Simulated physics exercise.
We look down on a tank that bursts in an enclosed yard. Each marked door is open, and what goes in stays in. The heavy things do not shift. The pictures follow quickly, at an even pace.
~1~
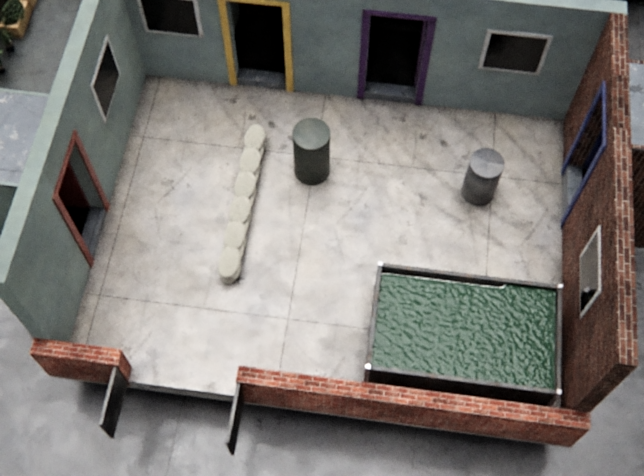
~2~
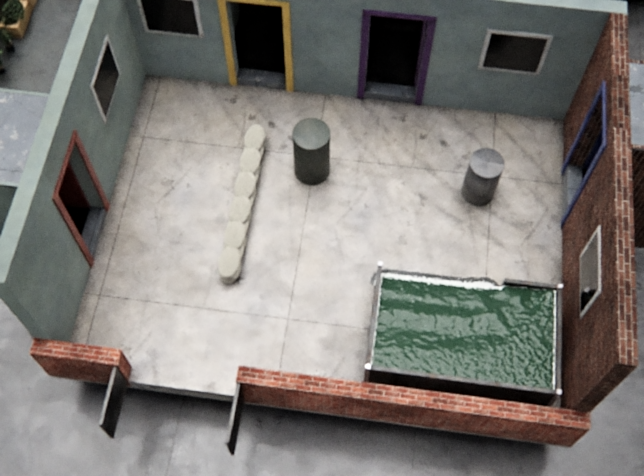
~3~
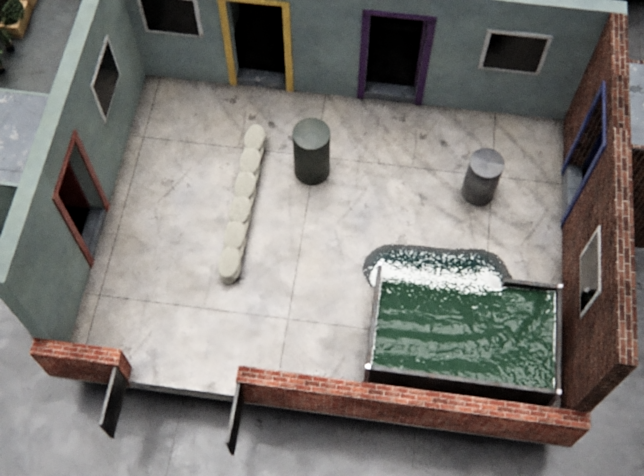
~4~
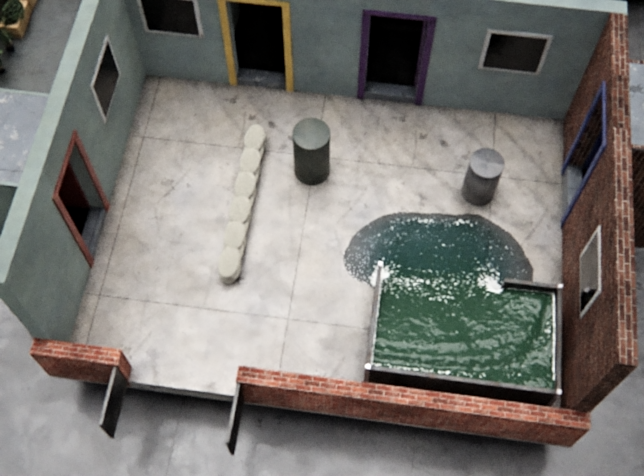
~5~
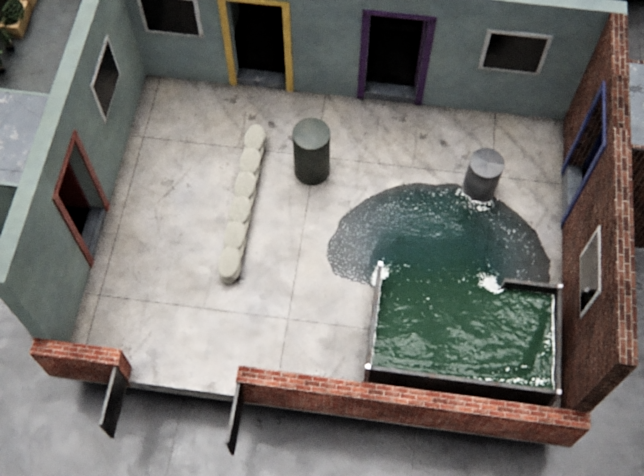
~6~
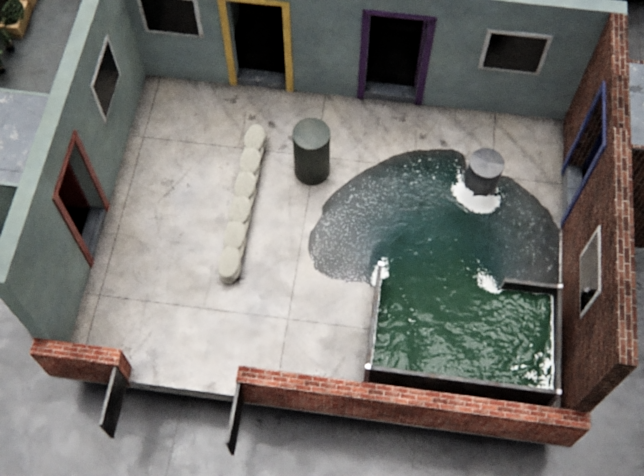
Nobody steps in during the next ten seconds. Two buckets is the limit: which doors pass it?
The red door admits no more than that; the yellow door admits no more than that; the blue door admits no more than that; the purple door lets in a lot.
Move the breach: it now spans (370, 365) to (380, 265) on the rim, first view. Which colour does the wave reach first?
The red-painted one.
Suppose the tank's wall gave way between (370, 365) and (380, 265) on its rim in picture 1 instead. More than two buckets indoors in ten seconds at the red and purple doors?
One by one: The red one lets more in; the purple one stays under.
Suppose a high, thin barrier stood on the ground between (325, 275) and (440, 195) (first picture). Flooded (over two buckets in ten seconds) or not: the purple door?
In short: Purple holds.
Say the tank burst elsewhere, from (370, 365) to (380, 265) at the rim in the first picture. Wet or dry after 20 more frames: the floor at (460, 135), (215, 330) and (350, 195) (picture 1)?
In turn: Free of water, wet, awash.
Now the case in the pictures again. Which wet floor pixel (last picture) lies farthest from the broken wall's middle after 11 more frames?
Around (224, 91).
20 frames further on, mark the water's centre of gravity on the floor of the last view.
Roughly at (396, 203).
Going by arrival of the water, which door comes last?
That is the red door.
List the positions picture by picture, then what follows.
The first picture shows the open tank at (465, 328) is whole and still.
In the second picture, water pours out on the open tank's far side and has run to a hidden place.
In the third picture, water pours out on the open tank's far side and has run to (369, 264).
In the fourth picture, water pours out on the open tank's far side and has run to (506, 237).
In the fifth picture, water pours out on the open tank's far side and has run to (497, 204).
In the sixth picture, water pours out on the open tank's far side and has run to (436, 154).
A moment on, water covers 35 % of the floor; the red door not reached, the yellow door not reached, the blue door wet at the sill, nothing in, the purple door under two buckets in.
Next, water covers 40 % of the floor; the red door not reached, the yellow door wet at the sill, nothing in, the blue door wet at the sill, nothing in, the purple door far over two buckets in.
Then, water covers 60 % of the floor; the red door not reached, the yellow door wet at the sill, nothing in, the blue door wet at the sill, nothing in, the purple door far over two buckets in.
Later, water covers 85 % of the floor; the red door wet at the sill, nothing in, the yellow door wet at the sill, nothing in, the blue door wet at the sill, nothing in, the purple door far over two buckets in.
In the end, water covers 95 % of the floor; the red door wet at the sill, nothing in, the yellow door wet at the sill, nothing in, the blue door wet at the sill, nothing in, the purple door far over two buckets in.
